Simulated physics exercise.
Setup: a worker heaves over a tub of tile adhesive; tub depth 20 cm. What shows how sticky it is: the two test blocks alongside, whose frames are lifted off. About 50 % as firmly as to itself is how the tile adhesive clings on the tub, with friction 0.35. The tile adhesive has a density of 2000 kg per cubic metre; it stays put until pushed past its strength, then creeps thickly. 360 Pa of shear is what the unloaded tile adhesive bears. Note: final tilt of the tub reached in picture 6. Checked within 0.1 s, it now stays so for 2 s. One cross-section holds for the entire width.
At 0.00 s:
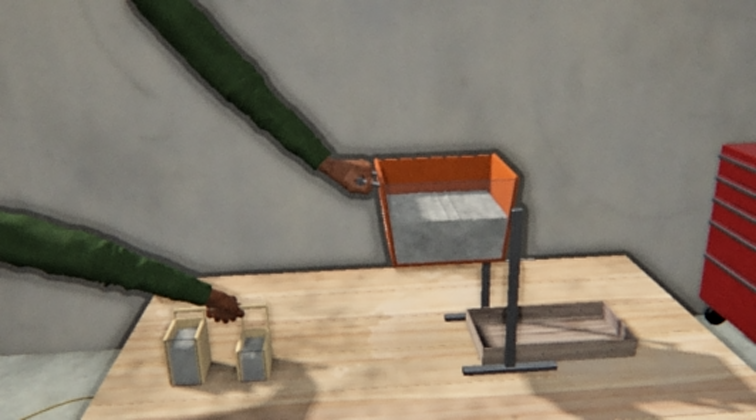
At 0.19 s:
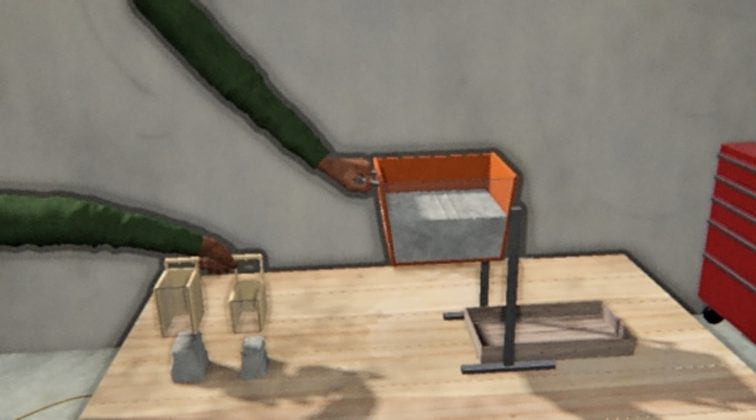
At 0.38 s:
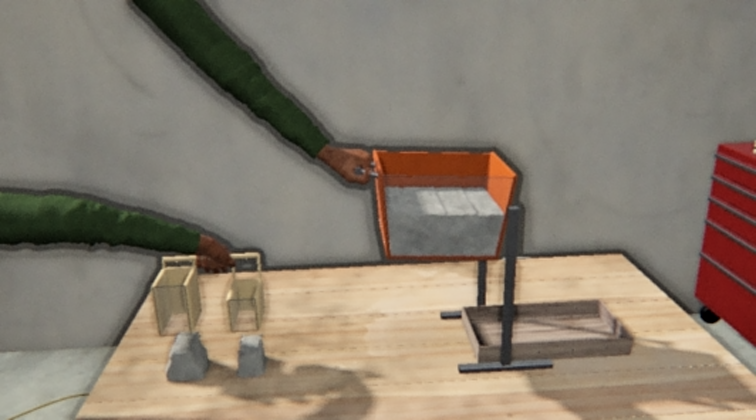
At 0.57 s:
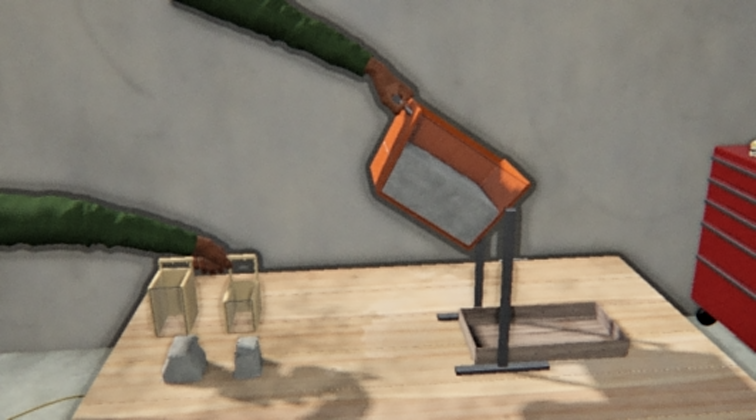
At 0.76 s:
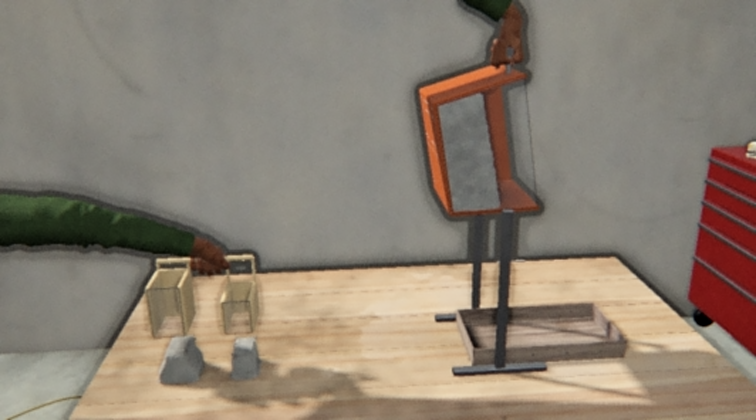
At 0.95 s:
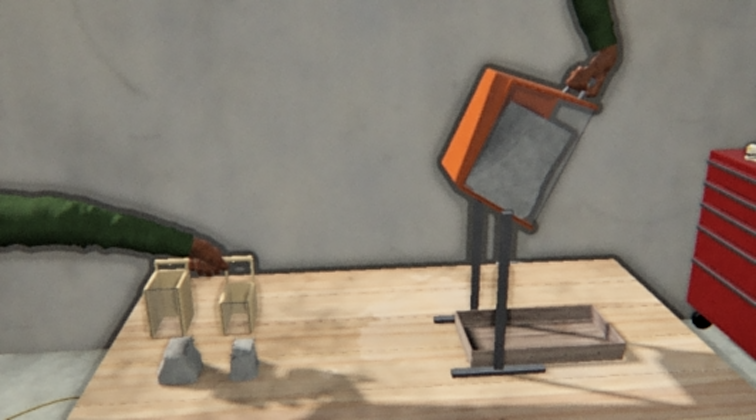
On a wooden workbench, one hand lifts two clear molds off small grey blocks, which slump slightly, the left one more; then another hand swings an orange tub of grey material steeply over to the right on its stand.
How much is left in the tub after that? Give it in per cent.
About 0 %.
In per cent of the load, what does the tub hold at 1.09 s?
It comes to about 25 percent of the start.
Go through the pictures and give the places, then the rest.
The first picture shows handle-side rim at (385, 184), tilt 0 degrees; highest point of the tile adhesive at (435, 220); test blocks 11 cm, 6.9 cm high (left to right).
The second picture shows handle-side rim at (384, 183), tilt 0 degrees; highest point of the tile adhesive at (434, 219); test blocks 9.4 cm, 6.8 cm high (left to right).
The third picture shows handle-side rim at (384, 175), tilt 3 degrees; highest point of the tile adhesive at (392, 215); test blocks 8.6 cm, 6.8 cm high (left to right).
The fourth picture shows handle-side rim at (423, 113), tilt 35 degrees; highest point of the tile adhesive at (406, 155); test blocks 8.3 cm, 6.8 cm high (left to right).
The fifth picture shows handle-side rim at (525, 79), tilt 81 degrees; highest point of the tile adhesive at (477, 96); test blocks 8.3 cm, 6.8 cm high (left to right).
The sixth picture shows handle-side rim at (595, 110), tilt 115 degrees; highest point of the tile adhesive at (535, 119); test blocks 8.3 cm, 6.8 cm high (left to right).
By 1.09 s, the tub is at 115 degrees and holds 25 %.
By 1.26 s, the tub is at 115 degrees and holds 0 %.
By 1.43 s, the tub is at 115 degrees and holds 0 %.
By 1.60 s, the tub is at 115 degrees and holds 0 %.
By 2.95 s, at the end, the tub is at 115 degrees and holds 0 %.
